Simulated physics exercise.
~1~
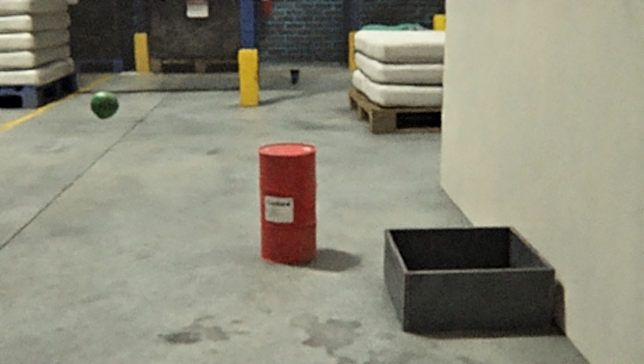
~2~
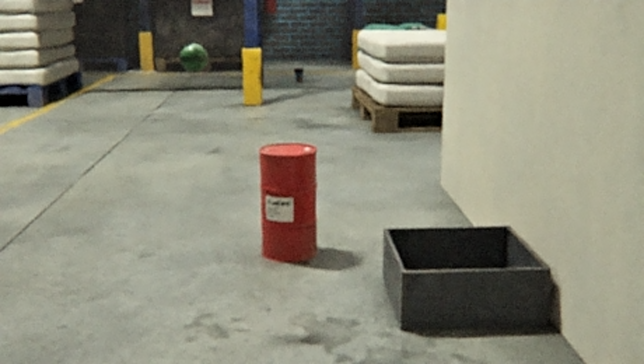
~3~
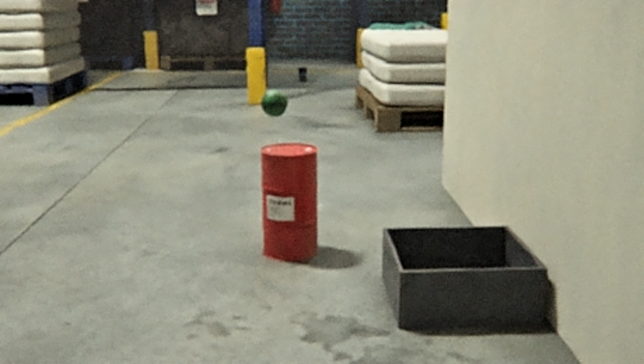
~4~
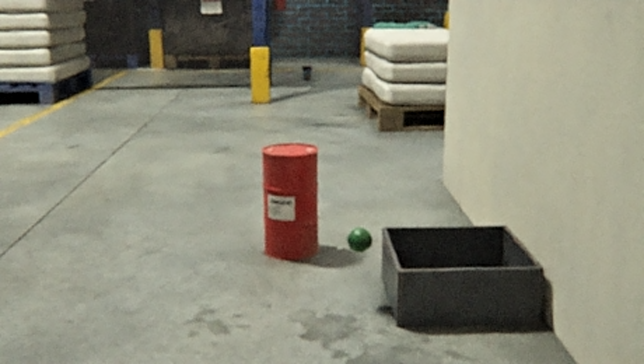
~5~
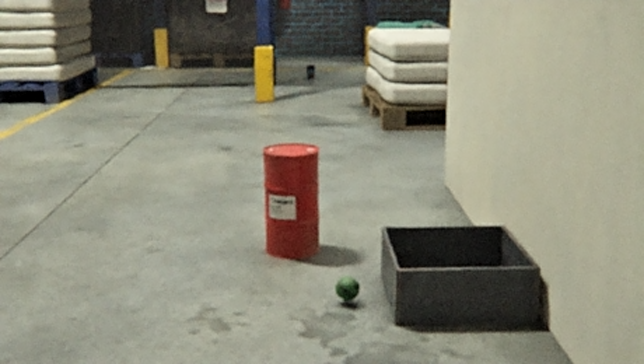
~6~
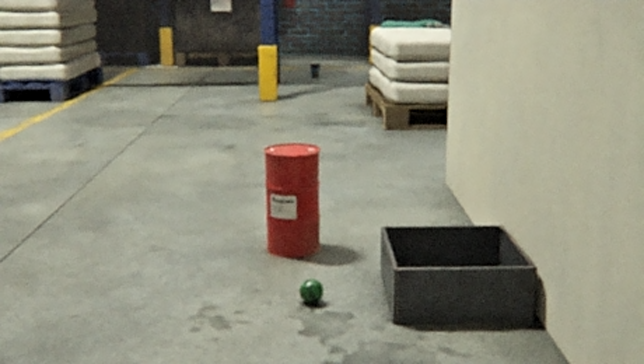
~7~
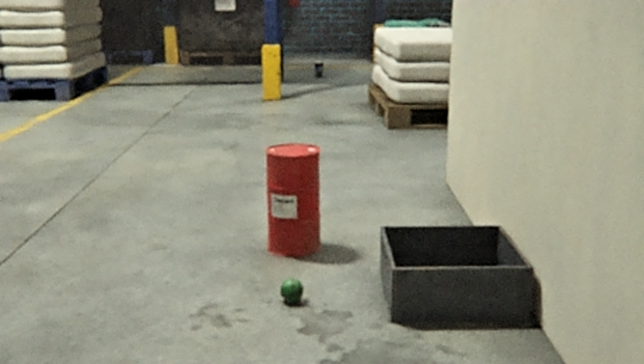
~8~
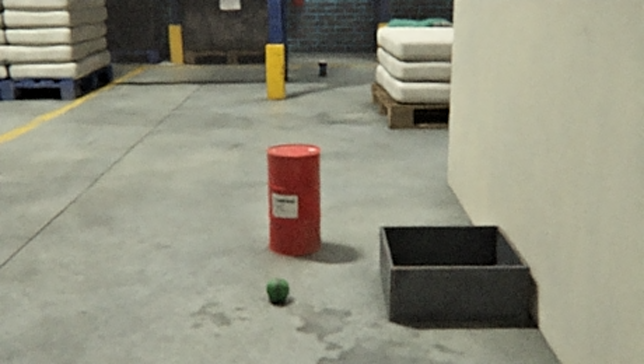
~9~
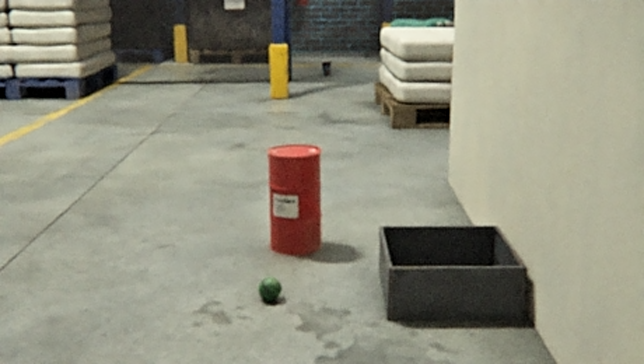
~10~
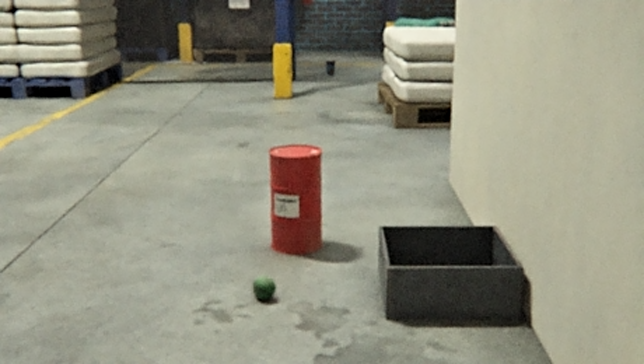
A green ball flies in from the left across the grey concrete floor of a warehouse, seen from slightly above by a camera that drifts a little sideways. A red drum with a white label stands near the centre, and an open, empty dark box sits to its right beside a pale wall, with stacked white sacks behind. The ball rises, then drops past the drum to the near left side of the box. It lands on the floor outside, rolls left in front of the drum and slows, ending short of the box while the drum stays upright.
